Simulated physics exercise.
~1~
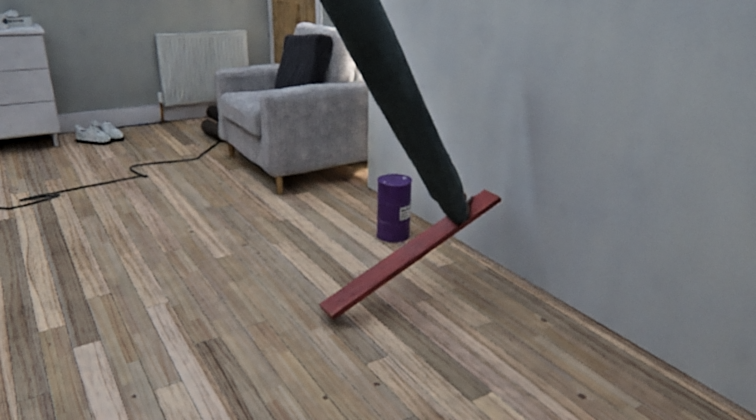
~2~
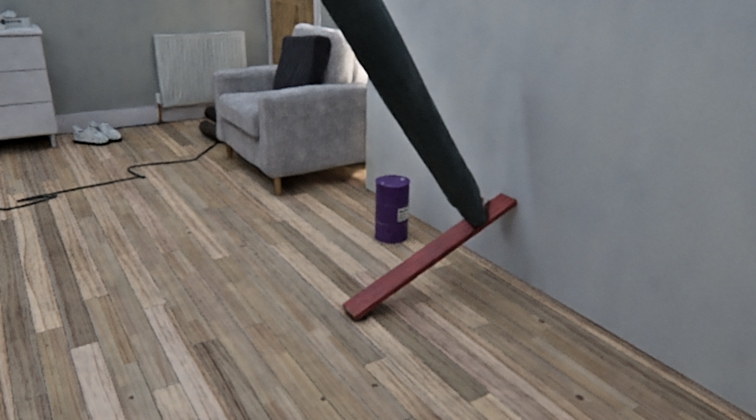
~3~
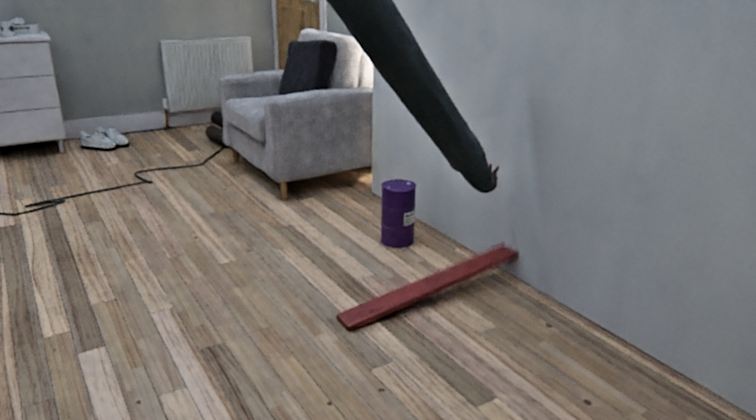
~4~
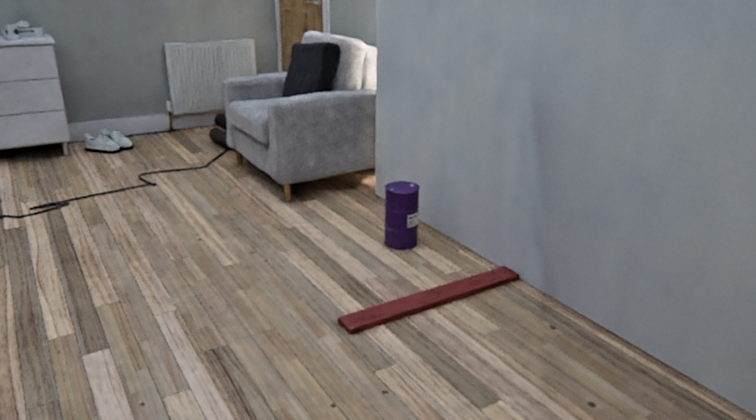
An arm lets go of a tilted red plank, which drops flat onto the floor.
